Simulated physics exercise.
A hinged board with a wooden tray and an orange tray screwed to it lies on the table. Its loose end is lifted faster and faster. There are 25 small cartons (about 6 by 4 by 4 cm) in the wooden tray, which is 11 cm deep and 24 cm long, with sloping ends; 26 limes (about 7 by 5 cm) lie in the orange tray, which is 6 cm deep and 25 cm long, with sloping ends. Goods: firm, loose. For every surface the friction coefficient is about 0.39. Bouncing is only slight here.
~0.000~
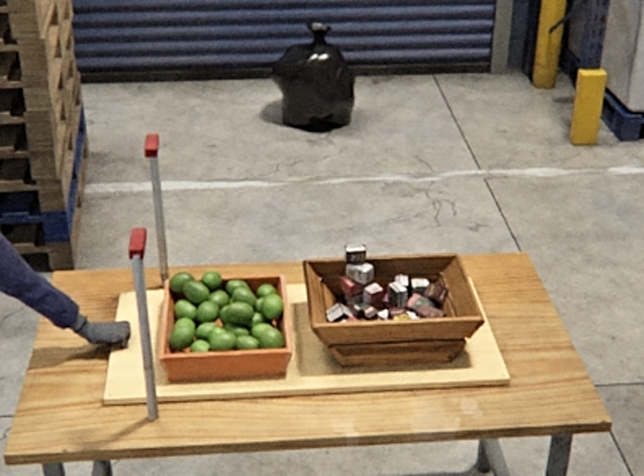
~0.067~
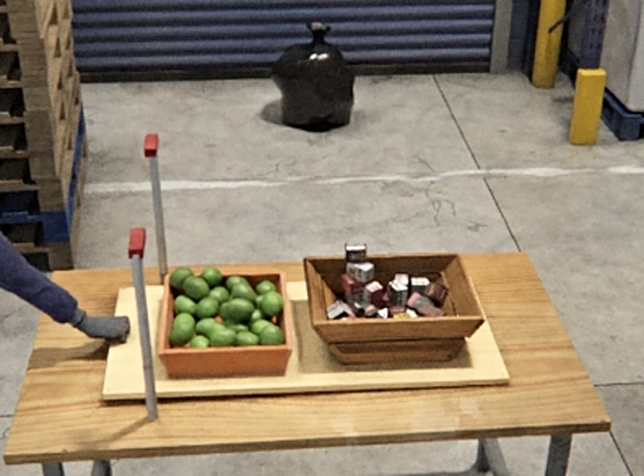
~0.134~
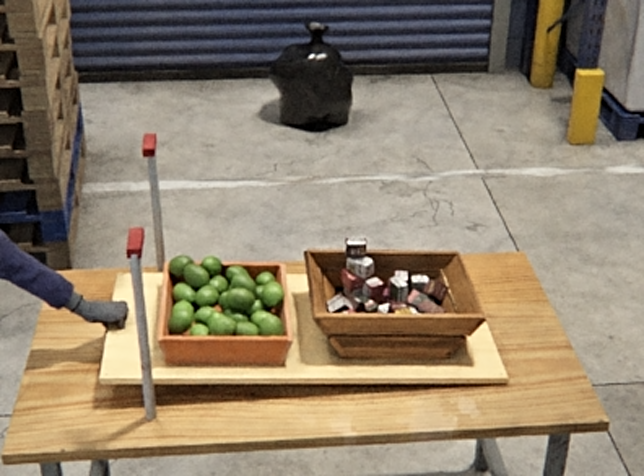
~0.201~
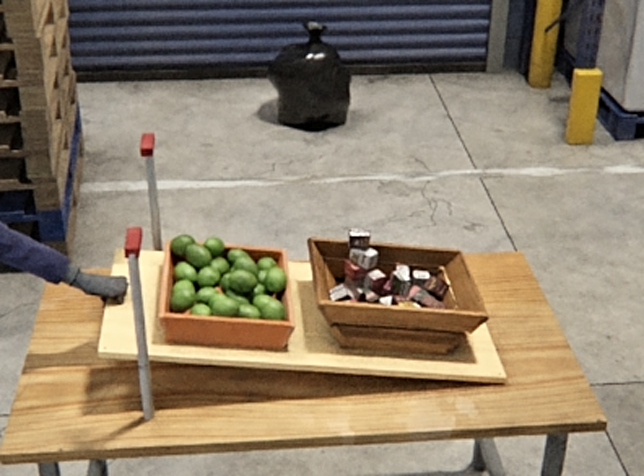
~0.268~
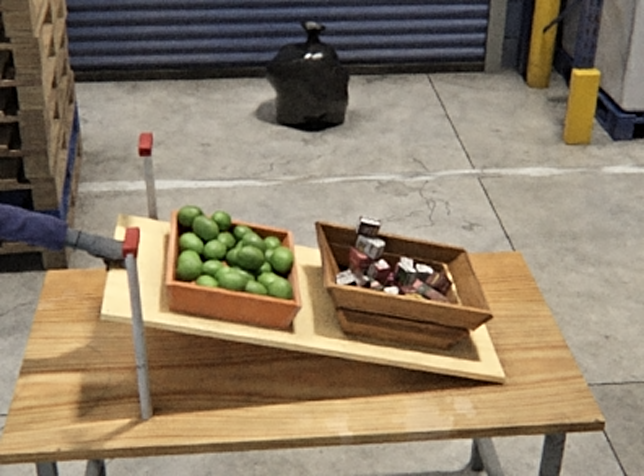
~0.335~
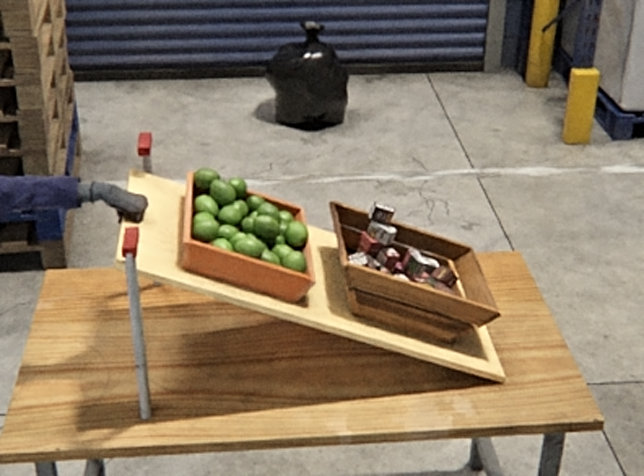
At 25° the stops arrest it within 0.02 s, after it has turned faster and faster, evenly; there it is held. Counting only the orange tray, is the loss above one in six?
Yes.
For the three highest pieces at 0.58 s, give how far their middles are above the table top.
50 cm.
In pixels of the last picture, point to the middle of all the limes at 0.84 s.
Around (354, 245).
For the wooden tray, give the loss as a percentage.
For the wooden tray, the loss is 0%.
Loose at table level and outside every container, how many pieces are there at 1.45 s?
Some 5 pieces.
After 0.34 s, the lift is arrested.
After 0.44 s, tilt 25°; wooden tray 25 in, 0 out and orange tray 26 in, 0 out.
After 0.58 s, tilt 25°; wooden tray 25 in, 0 out and orange tray 18 in, 8 out.
After 0.84 s, tilt 25°; wooden tray 25 in, 0 out and orange tray 4 in, 22 out.
Final count (at 1.45 s), wooden tray 25 in, 0 out and orange tray 3 in, 23 out. Asked share, 23 of 26, 88 per cent.
